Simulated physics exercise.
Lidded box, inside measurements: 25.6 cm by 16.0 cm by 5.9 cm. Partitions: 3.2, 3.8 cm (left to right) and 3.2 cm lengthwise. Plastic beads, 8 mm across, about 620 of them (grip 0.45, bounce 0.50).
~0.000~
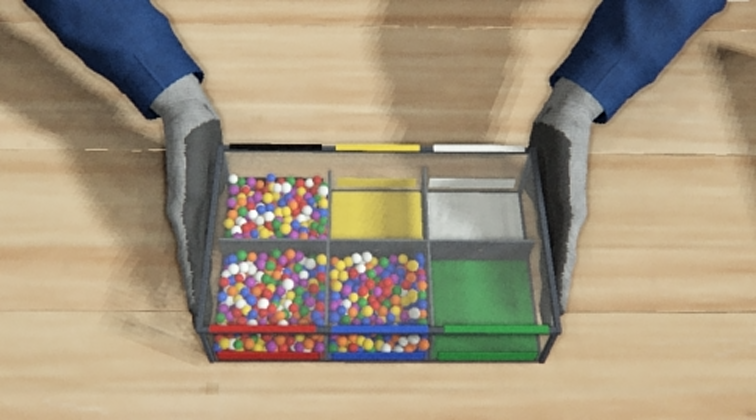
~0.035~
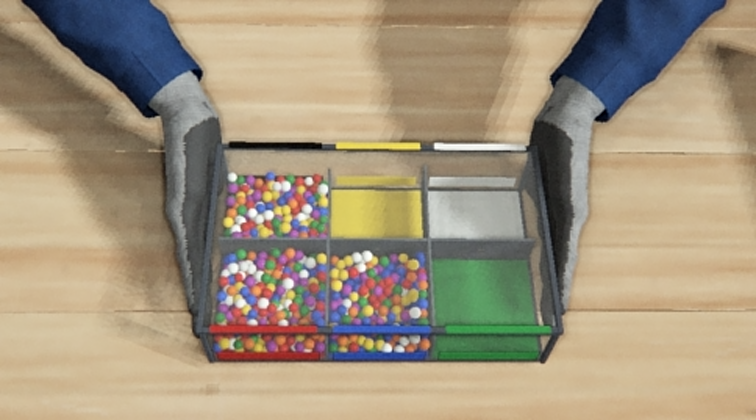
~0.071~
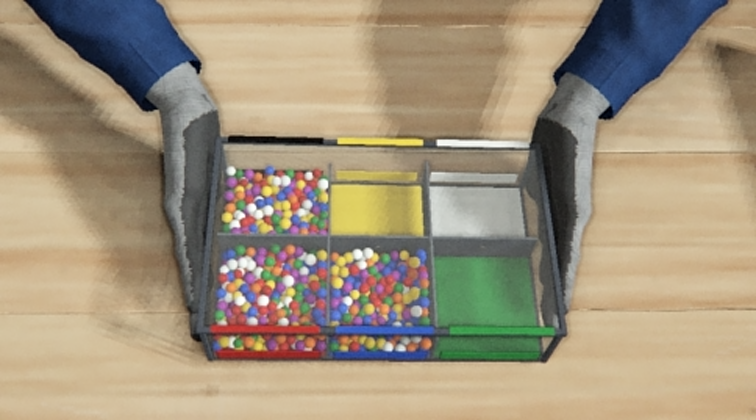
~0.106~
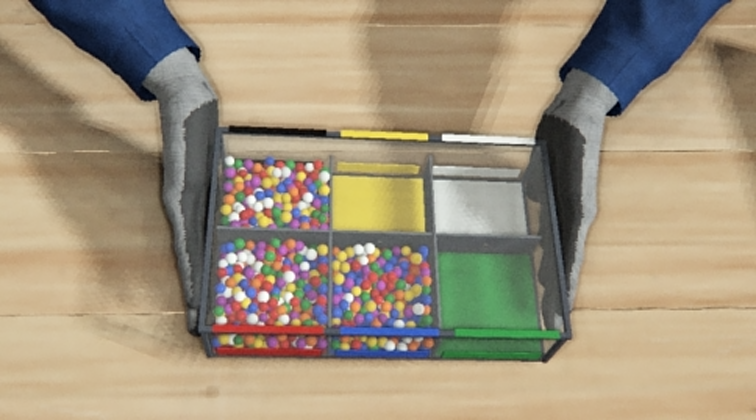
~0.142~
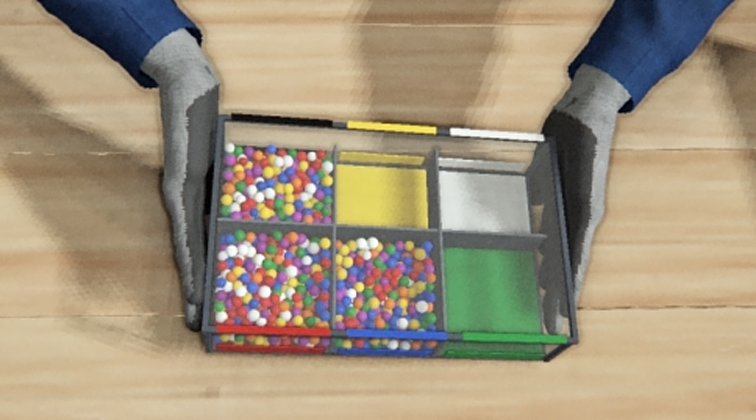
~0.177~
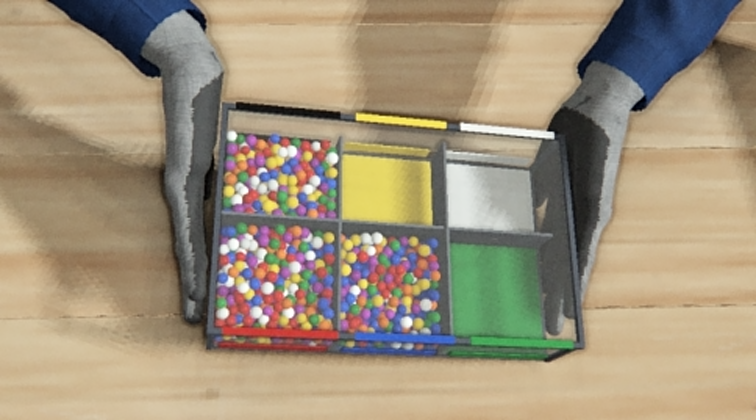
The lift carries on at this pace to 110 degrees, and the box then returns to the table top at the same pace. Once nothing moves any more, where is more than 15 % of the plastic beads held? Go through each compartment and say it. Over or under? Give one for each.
One by one: Red: Succeeds; blue: Succeeds; green: Succeeds; yellow: Fails; white: Fails; black: Fails.
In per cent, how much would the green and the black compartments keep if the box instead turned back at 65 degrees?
The green compartment would get 5 per cent and the black one 20 per cent.
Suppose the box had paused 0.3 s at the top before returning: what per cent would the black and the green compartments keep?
Result - black: 0 %, green: 35 %.
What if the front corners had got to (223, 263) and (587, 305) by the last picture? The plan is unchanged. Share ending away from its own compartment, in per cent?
That would be some 95 in a hundred.
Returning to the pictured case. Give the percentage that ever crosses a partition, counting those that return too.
Close to 55 in a hundred.
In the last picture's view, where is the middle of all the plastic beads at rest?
Somewhere near (385, 320) in the last picture.
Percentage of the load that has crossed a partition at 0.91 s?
Roughly 40 in a hundred.
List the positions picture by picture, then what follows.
In the first picture, box tilt 0 degrees, front corners at (202, 328) and (555, 329); red 35 %, blue 25 %, black 40 %.
In the second picture, box tilt 1 degrees, front corners at (202, 328) and (557, 329).
In the third picture, box tilt 3 degrees, front corners at (203, 328) and (561, 330).
In the fourth picture, box tilt 7 degrees, front corners at (205, 327) and (565, 333), lowest corner right front.
In the fifth picture, box tilt 11 degrees, front corners at (208, 327) and (572, 338), lowest corner right front.
In the sixth picture, box tilt 16 degrees, front corners at (213, 328) and (578, 343), lowest corner right front; red 35 %, blue 25 %, black 40 %. The box's pace is about 140 degrees a second.
After 0.91 s, tilt 110 degrees; red 30 %, blue 45 %, green 10 %, yellow 5 %, black 10 %.
After 1.40 s, tilt 49 degrees; red 25 %, blue 50 %, green 25 %.
Then, at 1.96 s, tilt 0 degrees; red 25 %, blue 50 %, green 25 %.
At rest (2.4 s), red 25 %, blue 50 %, green 25 %, yellow 0 %, white 0 %, black 0 %.
